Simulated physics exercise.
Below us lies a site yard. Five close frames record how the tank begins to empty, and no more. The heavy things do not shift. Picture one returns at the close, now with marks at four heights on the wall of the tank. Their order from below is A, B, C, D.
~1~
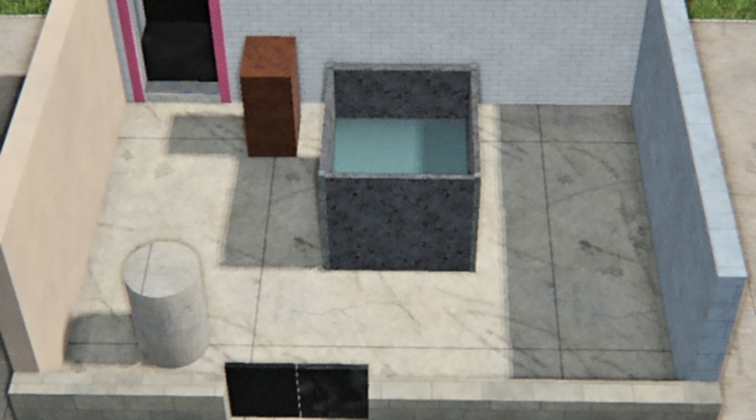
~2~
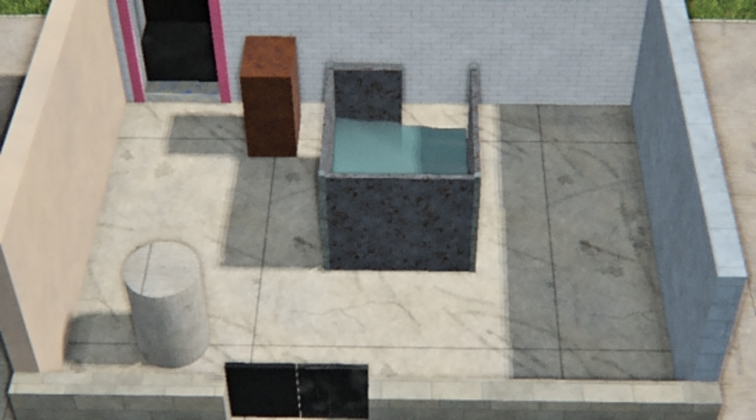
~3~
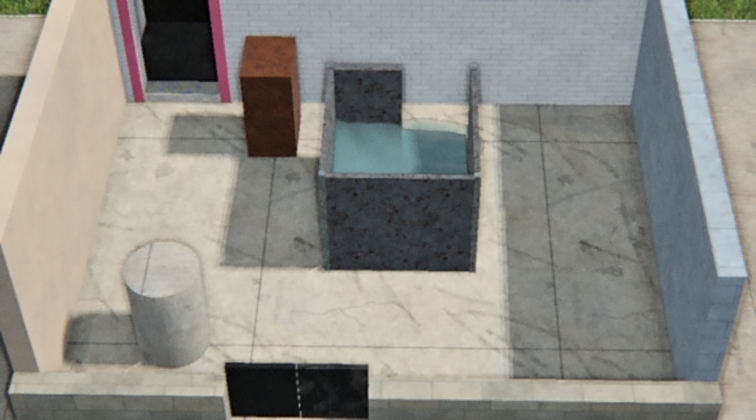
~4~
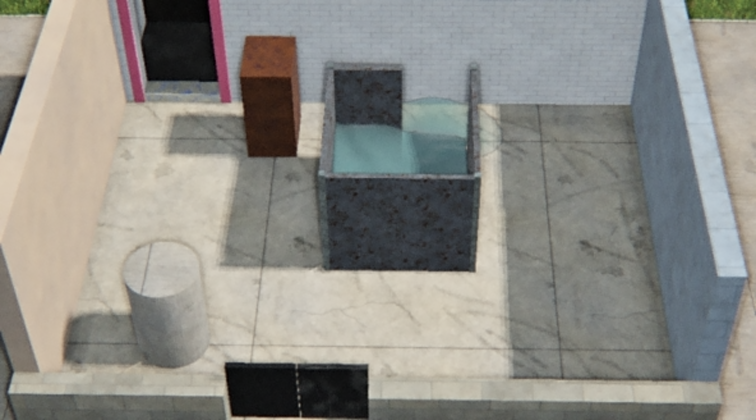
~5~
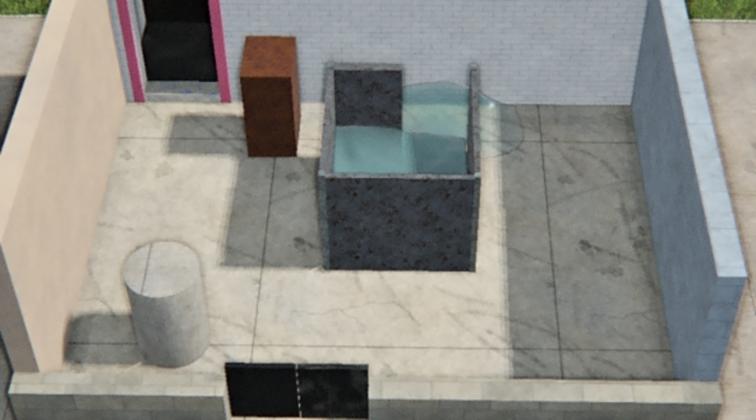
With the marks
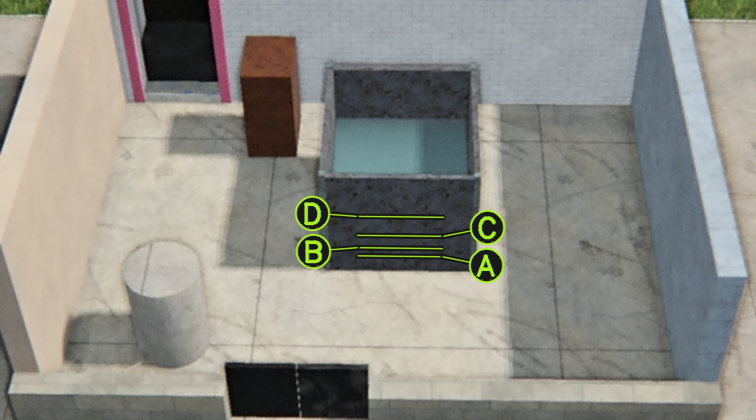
We see a walled yard with a dark, water-filled tank, a rusty-brown block and a pale cylinder. Part of the tank's back wall disappears, and water pours through the gap, spreading behind the tank and toward the right.
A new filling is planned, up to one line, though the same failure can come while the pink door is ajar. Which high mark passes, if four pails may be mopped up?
Take D.
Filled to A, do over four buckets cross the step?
No, that is safe.
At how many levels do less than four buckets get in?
All of the four.
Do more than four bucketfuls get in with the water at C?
No, not at all.
In lime, A at (400, 256); B at (400, 248); C at (400, 235); D at (400, 216); from the bottom up A, B, C, D.
Choosing A, nothing gets over.
Choosing B, nothing gets over.
Choosing C, nothing gets over.
Choosing D, a splash gets over, under a bucket.
